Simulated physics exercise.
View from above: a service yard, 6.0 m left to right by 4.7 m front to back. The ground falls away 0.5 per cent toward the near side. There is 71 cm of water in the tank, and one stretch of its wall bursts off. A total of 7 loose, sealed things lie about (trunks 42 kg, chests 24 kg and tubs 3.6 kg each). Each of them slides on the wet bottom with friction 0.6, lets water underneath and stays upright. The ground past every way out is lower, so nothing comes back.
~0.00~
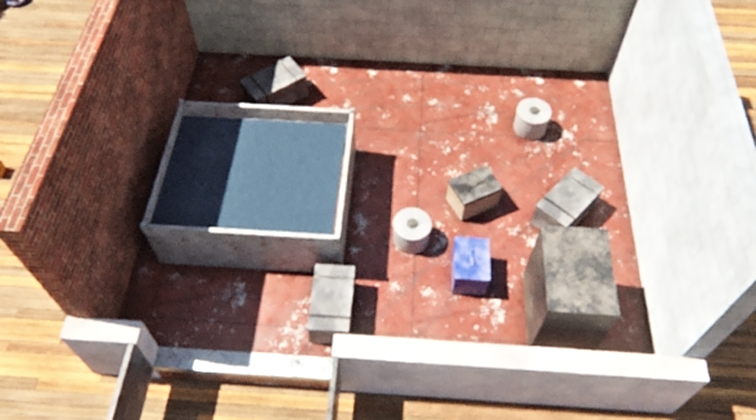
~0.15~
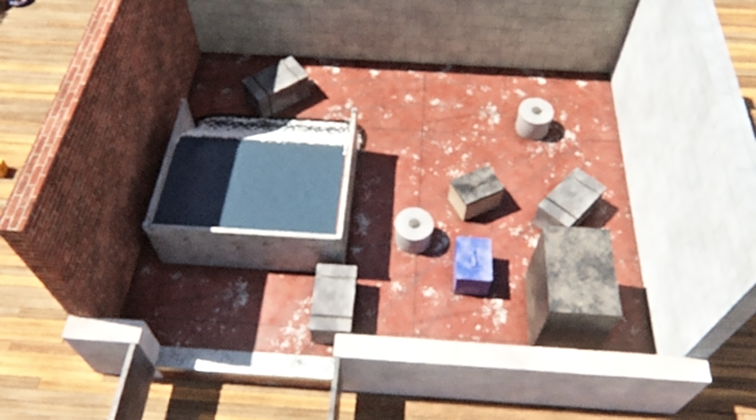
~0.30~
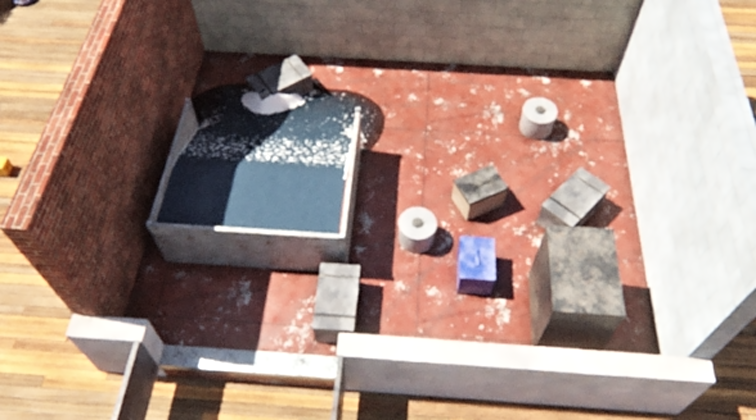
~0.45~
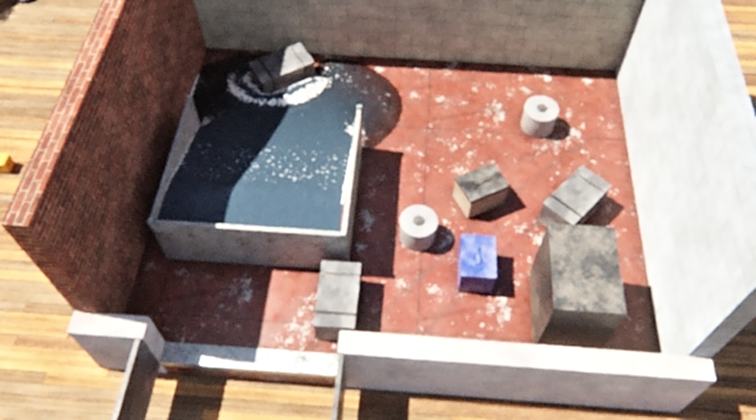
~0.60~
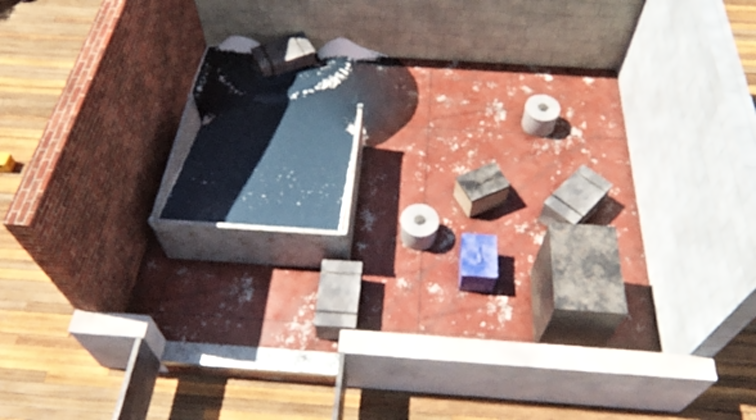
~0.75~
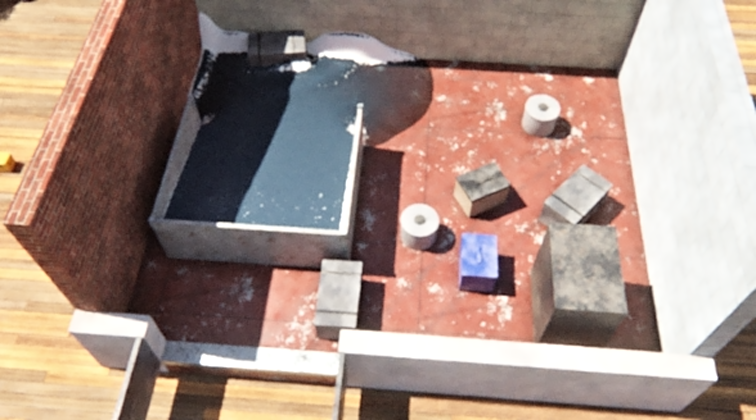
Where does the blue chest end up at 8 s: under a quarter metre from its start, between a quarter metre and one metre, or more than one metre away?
It remains close to its start.
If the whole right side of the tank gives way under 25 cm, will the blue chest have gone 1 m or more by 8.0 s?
Note: Blue chest swept well away.
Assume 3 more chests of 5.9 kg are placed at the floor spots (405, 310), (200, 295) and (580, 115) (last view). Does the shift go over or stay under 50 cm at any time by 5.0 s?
First inside the limit, then inside the limit, then outside the limit.
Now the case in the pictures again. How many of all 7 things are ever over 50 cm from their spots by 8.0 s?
That comes to 4.
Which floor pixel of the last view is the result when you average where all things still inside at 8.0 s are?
Roughly at (443, 238).
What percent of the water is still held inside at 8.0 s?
Remaining: Approx. 96 per cent.
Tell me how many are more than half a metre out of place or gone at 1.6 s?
Count: 1.
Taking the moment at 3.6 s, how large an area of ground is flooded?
Wet: Near 22 m2.
After 1.6 s the blue chest is near (480, 255), 0.0 m from its start, aground; 0 of 7 are out; 1 afloat.
After 3.6 s the blue chest is near (480, 255), 0.0 m from its start, aground; 0 of 7 are out; 2 afloat.
After 5.6 s the blue chest is near (480, 255), 0.0 m from its start, aground; 0 of 7 are out; 2 afloat.
After 8.0 s the blue chest is near (480, 255), 0.0 m from its start, aground; 0 of 7 are out; 3 afloat.
